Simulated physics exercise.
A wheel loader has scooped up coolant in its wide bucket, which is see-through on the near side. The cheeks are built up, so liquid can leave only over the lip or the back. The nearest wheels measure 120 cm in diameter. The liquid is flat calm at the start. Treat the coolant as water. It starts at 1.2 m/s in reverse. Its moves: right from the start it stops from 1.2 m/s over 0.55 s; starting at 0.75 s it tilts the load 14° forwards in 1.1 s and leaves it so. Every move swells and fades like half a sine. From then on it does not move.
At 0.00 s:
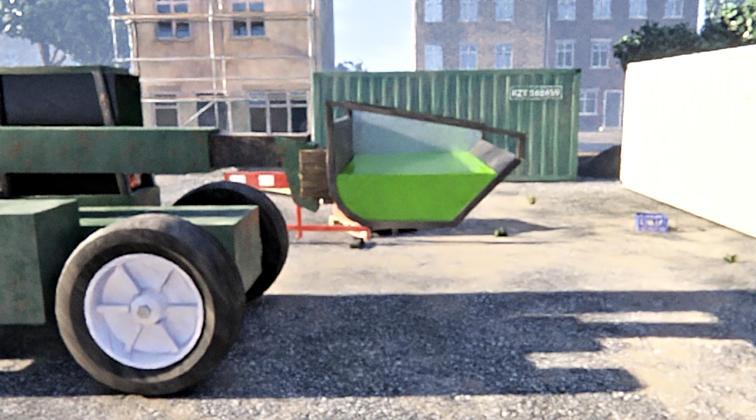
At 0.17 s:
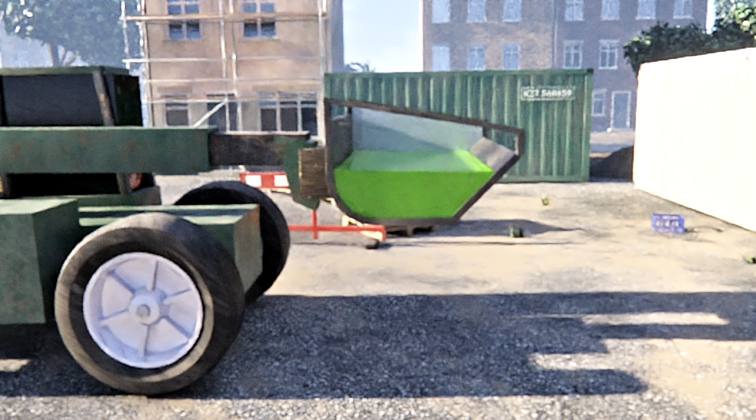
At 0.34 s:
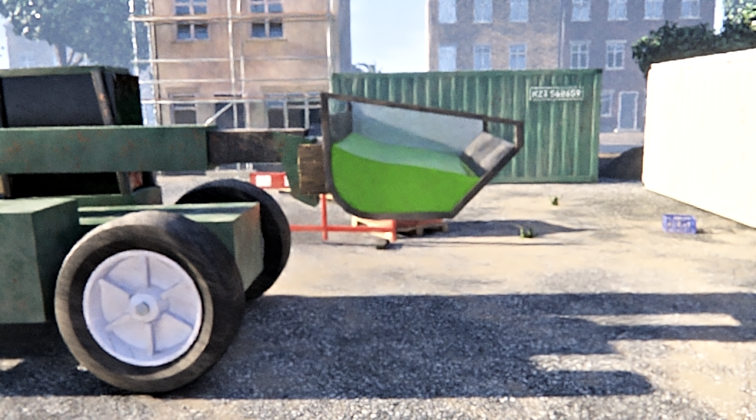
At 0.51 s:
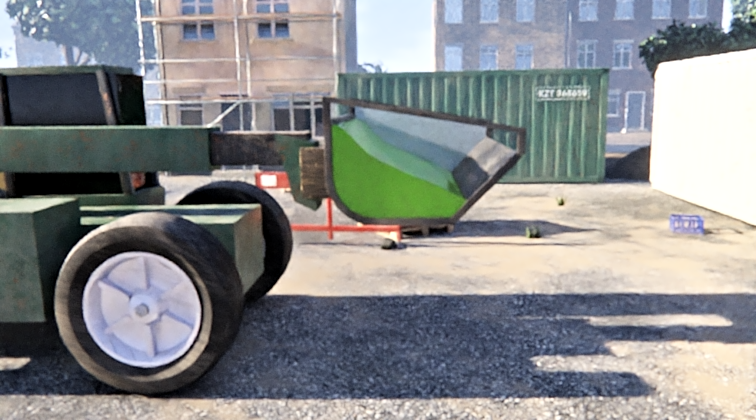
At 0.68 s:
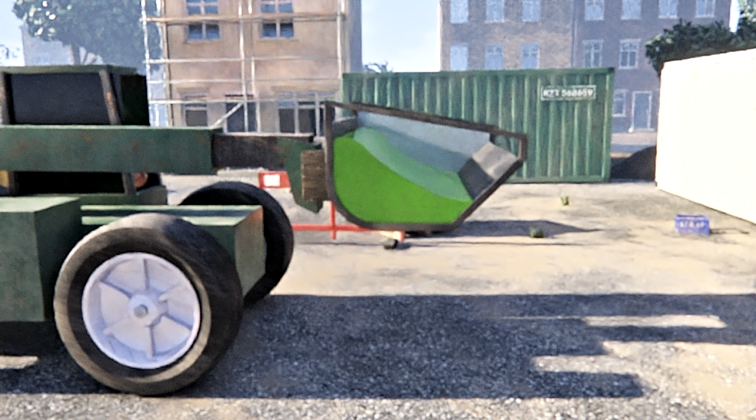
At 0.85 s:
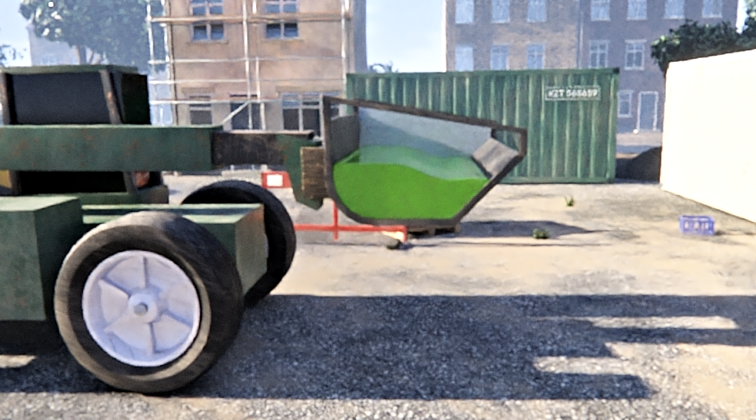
Bright green liquid sits in the see-through bucket of a dark green wheel loader, viewed from the side across a sunlit gravel yard. The loader's pale-hubbed wheels fill the left, with a green container, scaffolded brick building and white wall beyond. As the camera keeps pace with the loader backing slowly leftward, the liquid heaps up at the bucket's left side, then sinks back with a rippled surface.
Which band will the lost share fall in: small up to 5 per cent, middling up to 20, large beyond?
A large spill.
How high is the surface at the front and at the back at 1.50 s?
About 34 cm in front and 8 cm behind.
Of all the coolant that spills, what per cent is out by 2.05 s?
Some 70 per cent by then.
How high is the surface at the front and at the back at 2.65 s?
Front 34 cm, back 12 cm.
Then, 1.50 s in, the bucket is at 12° forwards, the surface stands 9 cm at the back and 34 cm at the front; 15 per cent has gone, over the front.
Then, 2.05 s in, the bucket is at 14° forwards, the surface stands 24 cm at the back and 27 cm at the front; 18 per cent has gone, over the front.
Then, 2.65 s in, the bucket is at 14° forwards, the surface stands 11 cm at the back and 35 cm at the front; 18 per cent has gone, over the front.
Then, 4.74 s in, 28 per cent has gone, over the front, 125 of 454 litres.
